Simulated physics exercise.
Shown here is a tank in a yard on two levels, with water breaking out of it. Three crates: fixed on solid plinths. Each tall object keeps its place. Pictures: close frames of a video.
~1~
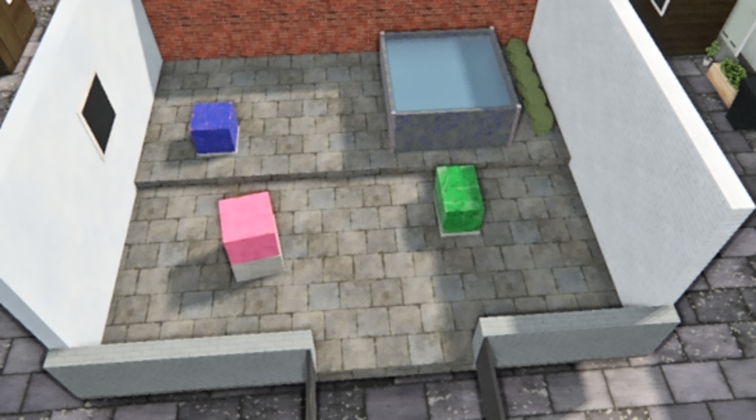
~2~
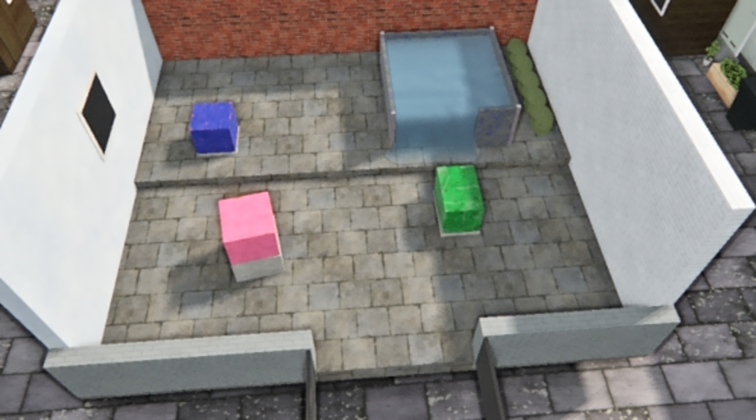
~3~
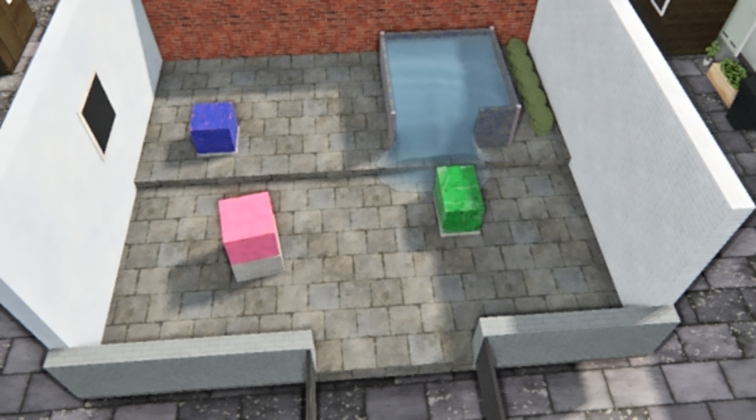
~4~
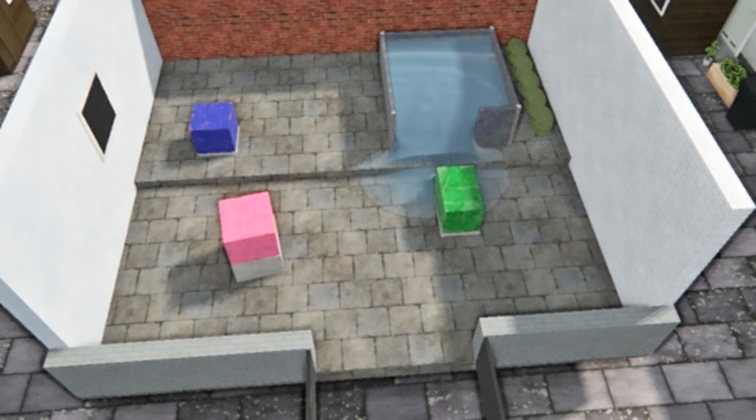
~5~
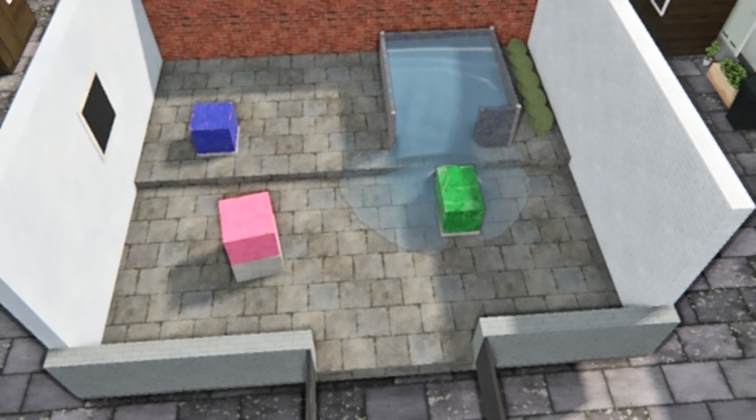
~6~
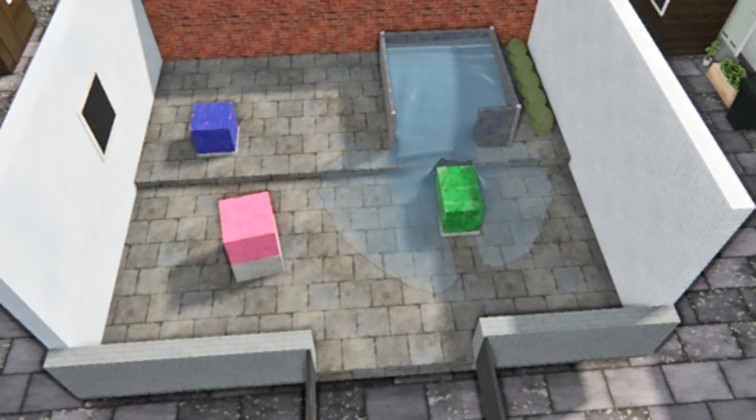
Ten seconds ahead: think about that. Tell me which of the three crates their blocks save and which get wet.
At the end, the blue crate is left alone by the water. The pink crate is left alone by the water. The green crate is lapped by the water.
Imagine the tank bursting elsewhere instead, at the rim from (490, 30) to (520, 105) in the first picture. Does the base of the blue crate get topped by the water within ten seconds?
The blue one is reached.
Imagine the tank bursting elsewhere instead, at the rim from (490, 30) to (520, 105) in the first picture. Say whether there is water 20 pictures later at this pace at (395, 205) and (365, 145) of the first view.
Untouched, then untouched.
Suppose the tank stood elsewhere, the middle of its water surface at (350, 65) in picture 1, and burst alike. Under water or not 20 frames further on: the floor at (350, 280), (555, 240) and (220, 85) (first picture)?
Taking the three spots in order: Swamped, bare, bare.
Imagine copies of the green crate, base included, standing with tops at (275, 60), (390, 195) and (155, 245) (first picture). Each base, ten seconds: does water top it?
Crate by crate: Is not reached; gets flooded; gets flooded.
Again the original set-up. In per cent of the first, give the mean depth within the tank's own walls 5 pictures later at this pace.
Roughly 60 %.
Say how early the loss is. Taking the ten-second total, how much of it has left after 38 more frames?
Close to 75 per cent, I'd say.
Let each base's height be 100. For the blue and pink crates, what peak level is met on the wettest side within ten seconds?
20 %, then 70 %.
A moment on, water covers 35 % of the floor; the blue crate not reached, the pink crate water round its plinth, the green crate water round its plinth.
Next, water covers 40 % of the floor; the blue crate not reached, the pink crate water round its plinth, the green crate water round its plinth.
Then, water covers 55 % of the floor; the blue crate not reached, the pink crate water round its plinth, the green crate water round its plinth.
Later, water covers 55 % of the floor; the blue crate not reached, the pink crate water round its plinth, the green crate water round its plinth.
In the end, water covers 55 % of the floor; the blue crate stayed above the water, the pink crate stayed above the water, the green crate was topped.
